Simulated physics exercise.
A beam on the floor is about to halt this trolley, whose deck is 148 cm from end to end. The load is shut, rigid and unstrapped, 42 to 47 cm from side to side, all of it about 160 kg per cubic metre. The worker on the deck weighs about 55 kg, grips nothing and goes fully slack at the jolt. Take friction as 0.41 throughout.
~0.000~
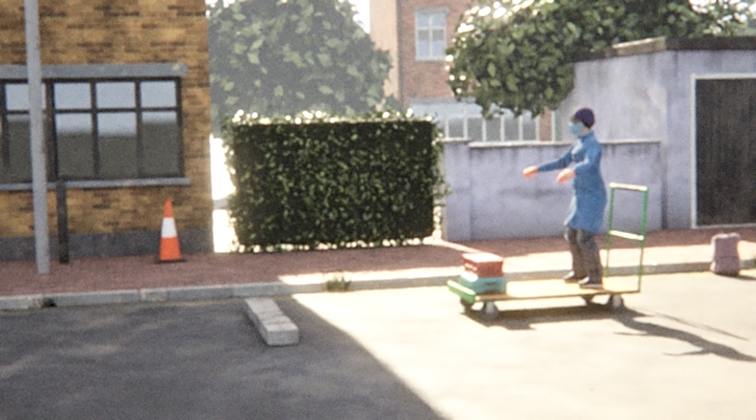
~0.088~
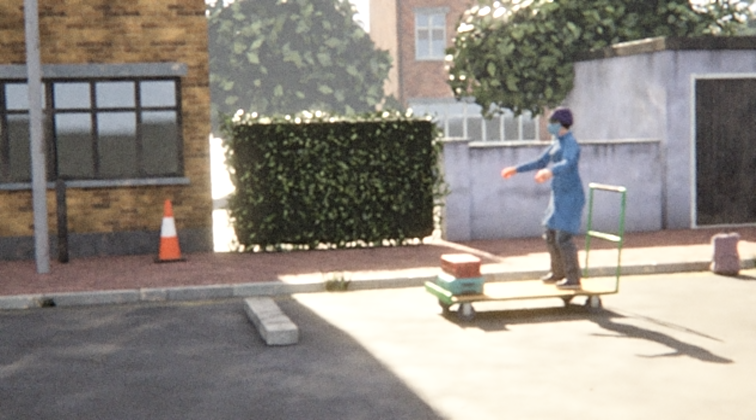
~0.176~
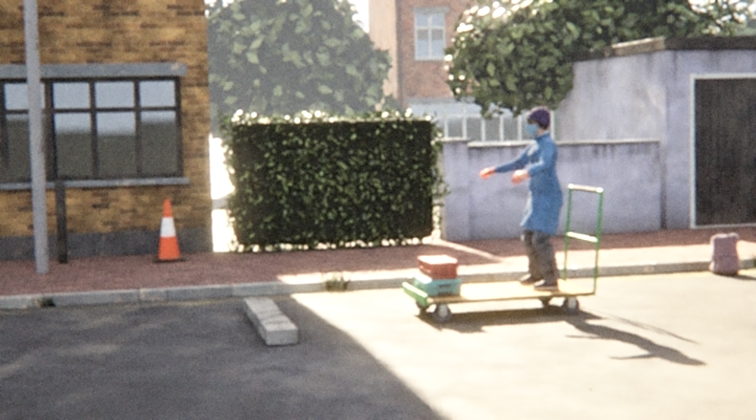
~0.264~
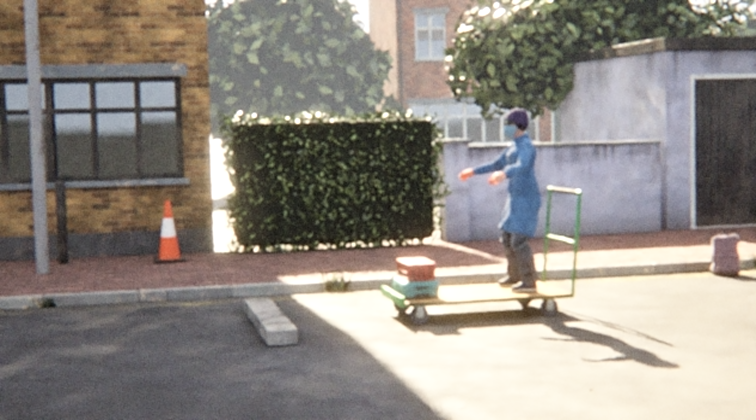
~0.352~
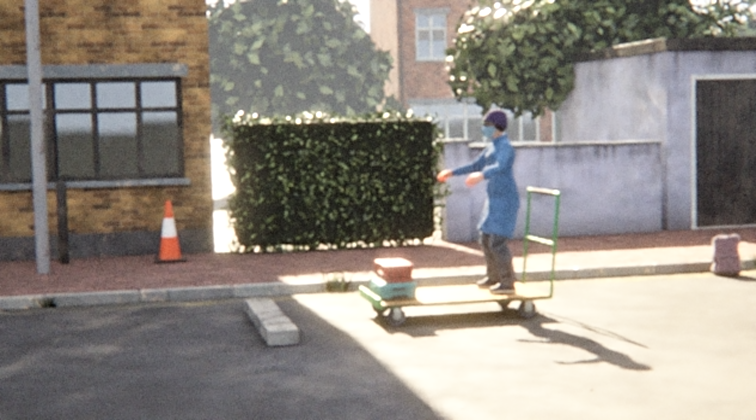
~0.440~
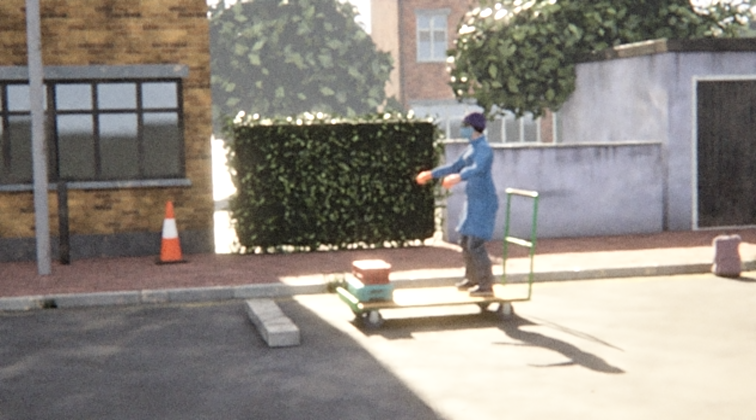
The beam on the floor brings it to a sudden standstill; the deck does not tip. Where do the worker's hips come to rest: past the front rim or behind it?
In the end the worker's hips end beyond the front rim.
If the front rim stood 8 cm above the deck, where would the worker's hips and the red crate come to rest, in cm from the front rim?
Then hips 20 past, red 90 past.
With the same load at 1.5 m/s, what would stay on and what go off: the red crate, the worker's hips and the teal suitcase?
In that case red off, hips on, teal on.
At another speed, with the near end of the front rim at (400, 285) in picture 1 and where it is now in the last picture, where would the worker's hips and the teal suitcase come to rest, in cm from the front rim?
In that case hips 90 behind, teal 20 behind.
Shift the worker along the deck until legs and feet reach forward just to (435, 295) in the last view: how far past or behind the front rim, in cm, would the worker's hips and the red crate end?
Then hips 50 past, red 70 past.
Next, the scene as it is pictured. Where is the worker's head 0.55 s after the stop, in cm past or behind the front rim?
About 30 cm past the rim.
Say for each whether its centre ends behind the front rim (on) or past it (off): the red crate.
Red off.
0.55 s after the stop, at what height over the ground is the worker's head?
About 90 cm.
After 0.71 s the deck stops.
After 1.26 s the worker's hips are 22 cm behind the rim, near (298, 260) in the last picture's view.
After 1.71 s the worker's hips are 14 cm past the rim, near (256, 285) in the last picture's view.
At rest, 4.2 s, past the rim, red crate and the worker's hips; behind it, teal suitcase.
